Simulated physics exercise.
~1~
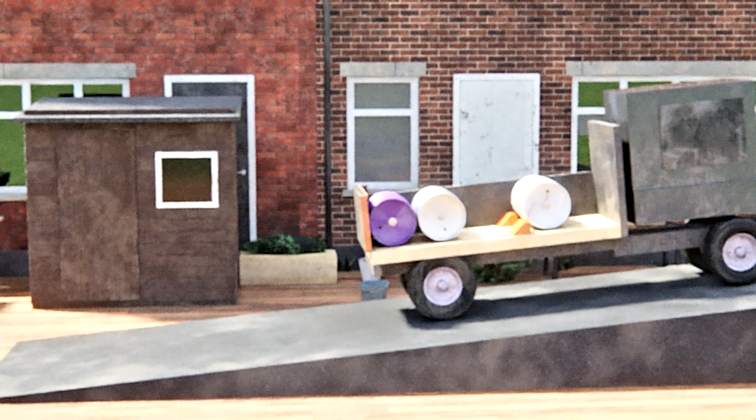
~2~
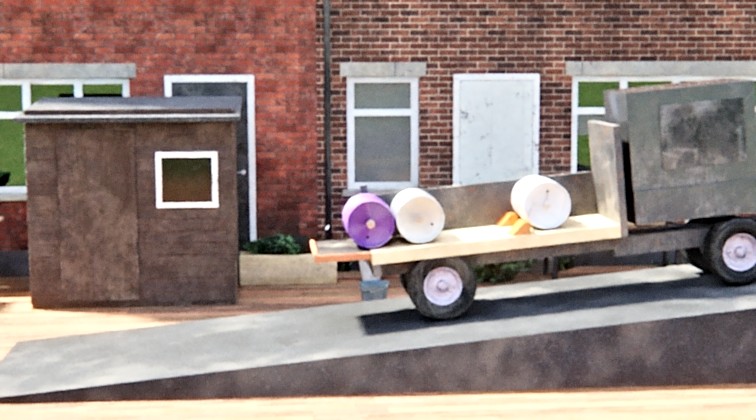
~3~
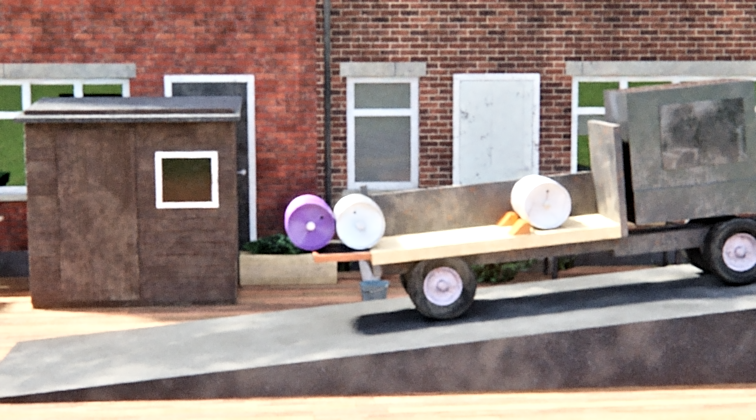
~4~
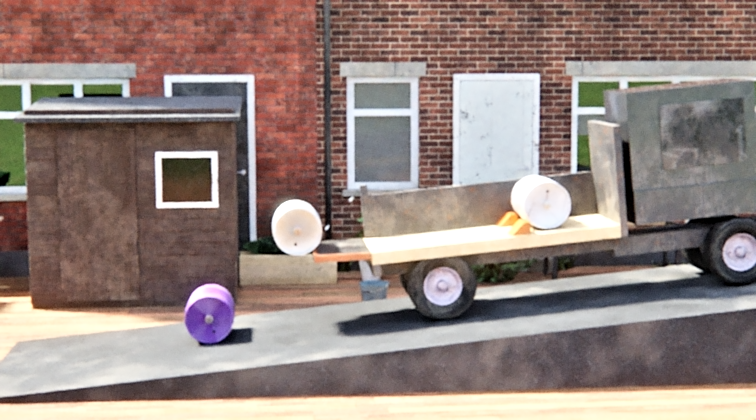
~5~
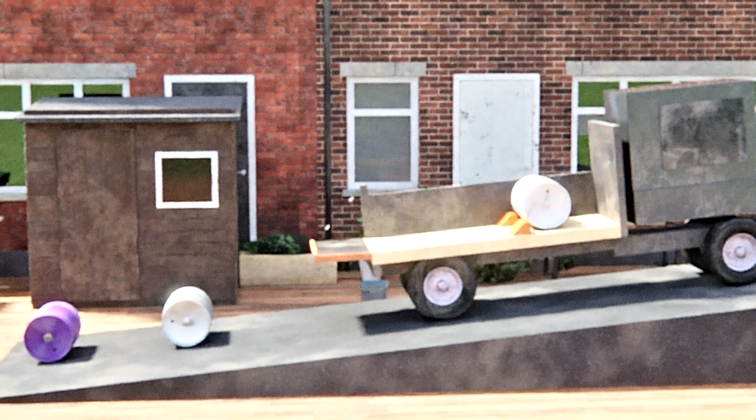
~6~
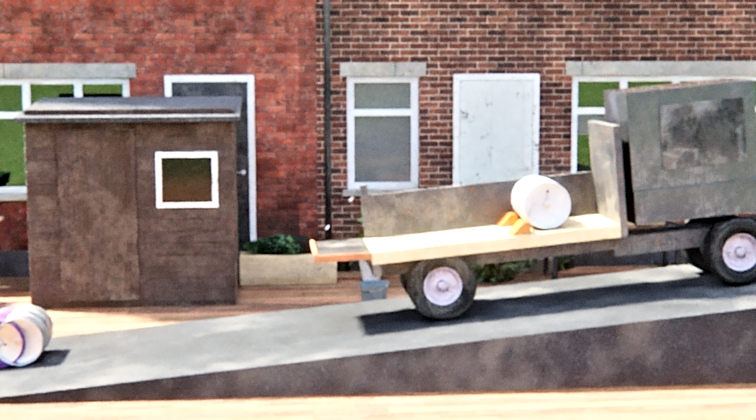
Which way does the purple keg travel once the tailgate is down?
The purple keg rolls to the left, dropping off the tailgate and carrying on down the slope.
